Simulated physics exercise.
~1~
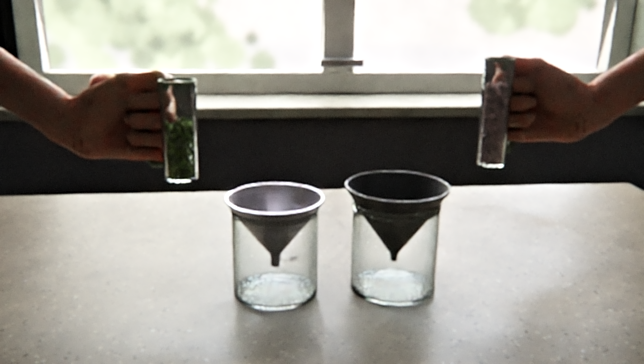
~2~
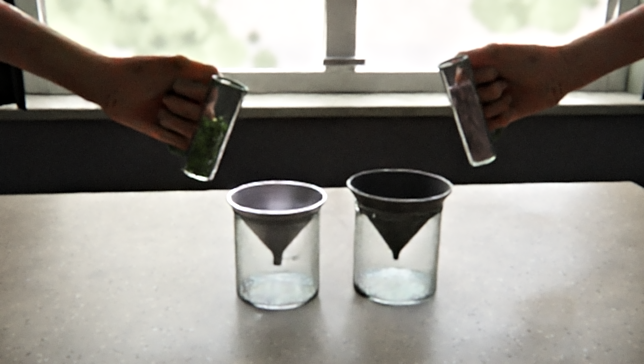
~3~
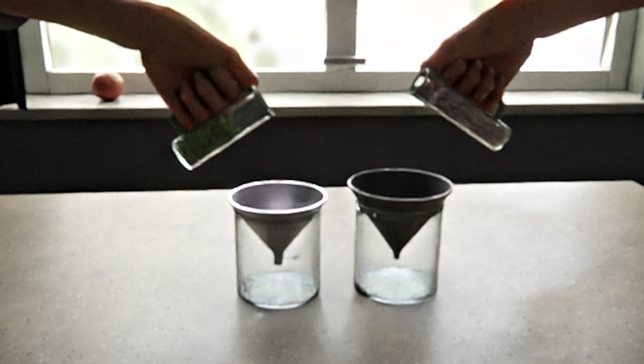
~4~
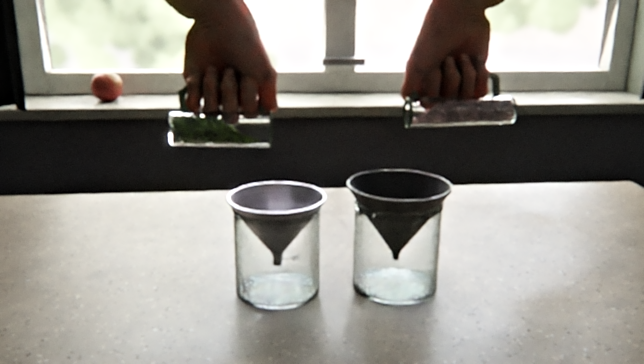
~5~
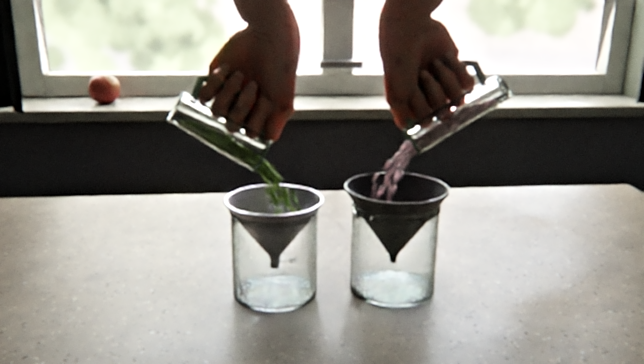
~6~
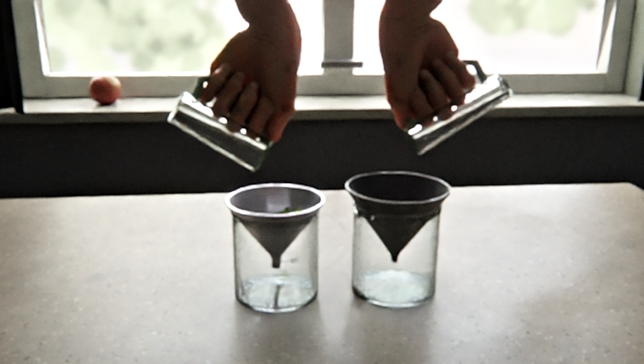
Two hands tipped small glasses of loose green and purplish bits over funnels set in a pair of glass jars on a counter, pouring both at once, and nearly everything stuck in the funnels, with only a stray few reaching the left jar.
